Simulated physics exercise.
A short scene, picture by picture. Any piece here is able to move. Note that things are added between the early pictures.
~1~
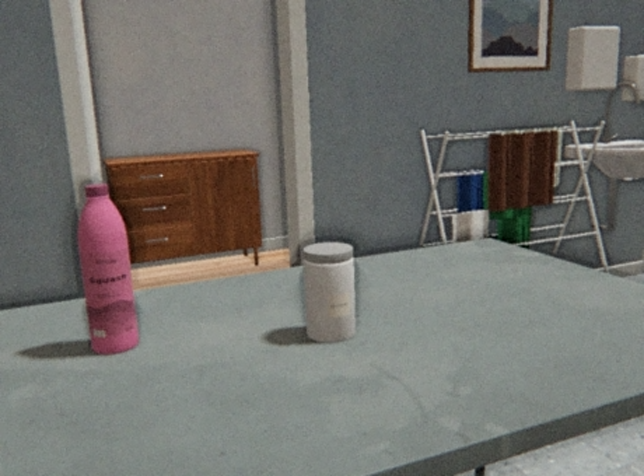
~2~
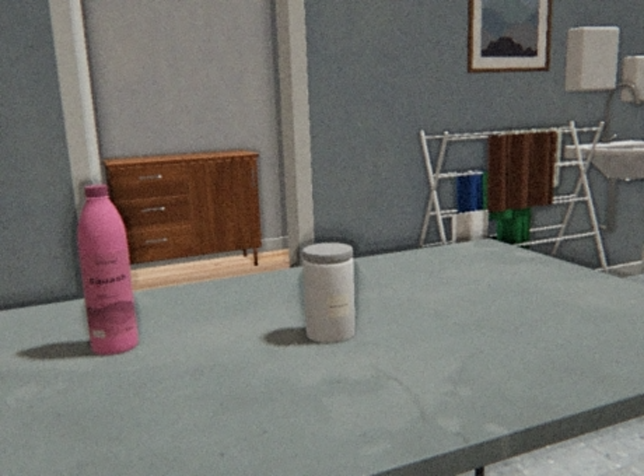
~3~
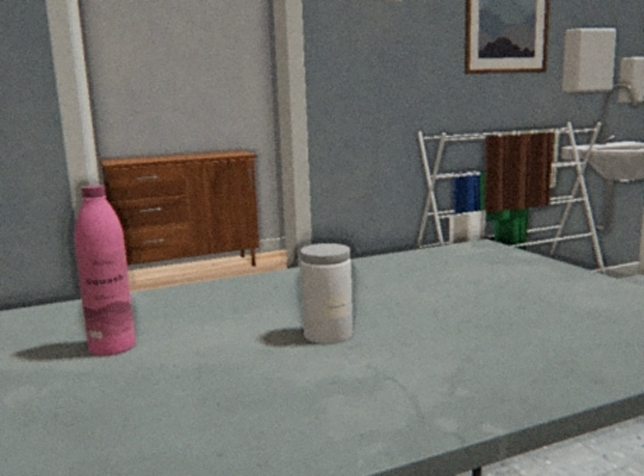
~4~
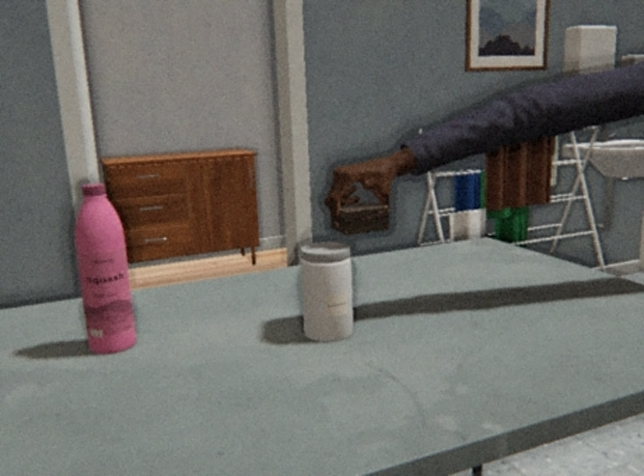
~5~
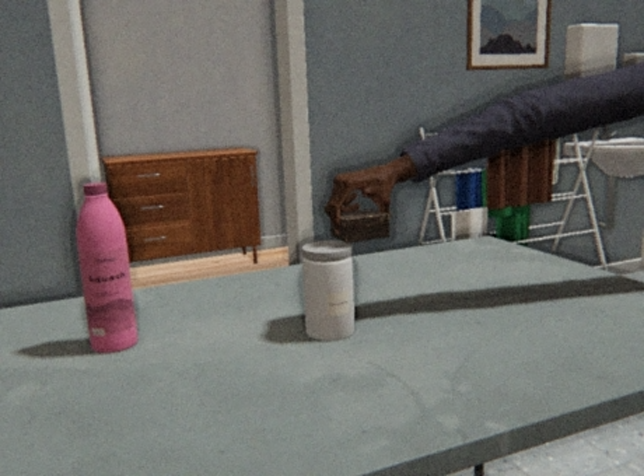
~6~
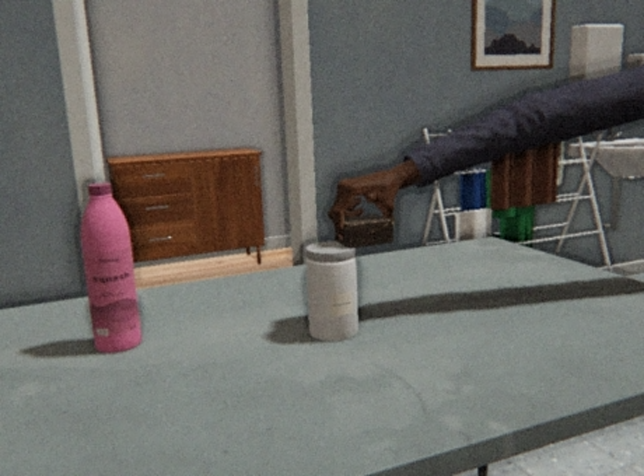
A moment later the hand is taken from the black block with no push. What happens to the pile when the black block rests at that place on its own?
The pile tumbles down.
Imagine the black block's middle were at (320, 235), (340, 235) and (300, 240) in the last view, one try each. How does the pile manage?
Well, in the first case it stays steady, in the second it stays steady, and in the third it tumbles down.
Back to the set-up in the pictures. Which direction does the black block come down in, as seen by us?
That would be the viewer's right.
Then, 0.30 s on from there, black block now fallen.
Then, 0.50 s on from there, things are still on the move.
In the end, fallen, black block; the other 2 unmoved. At the end, from the last picture's camera, black block near (405, 306). The pile gives way.
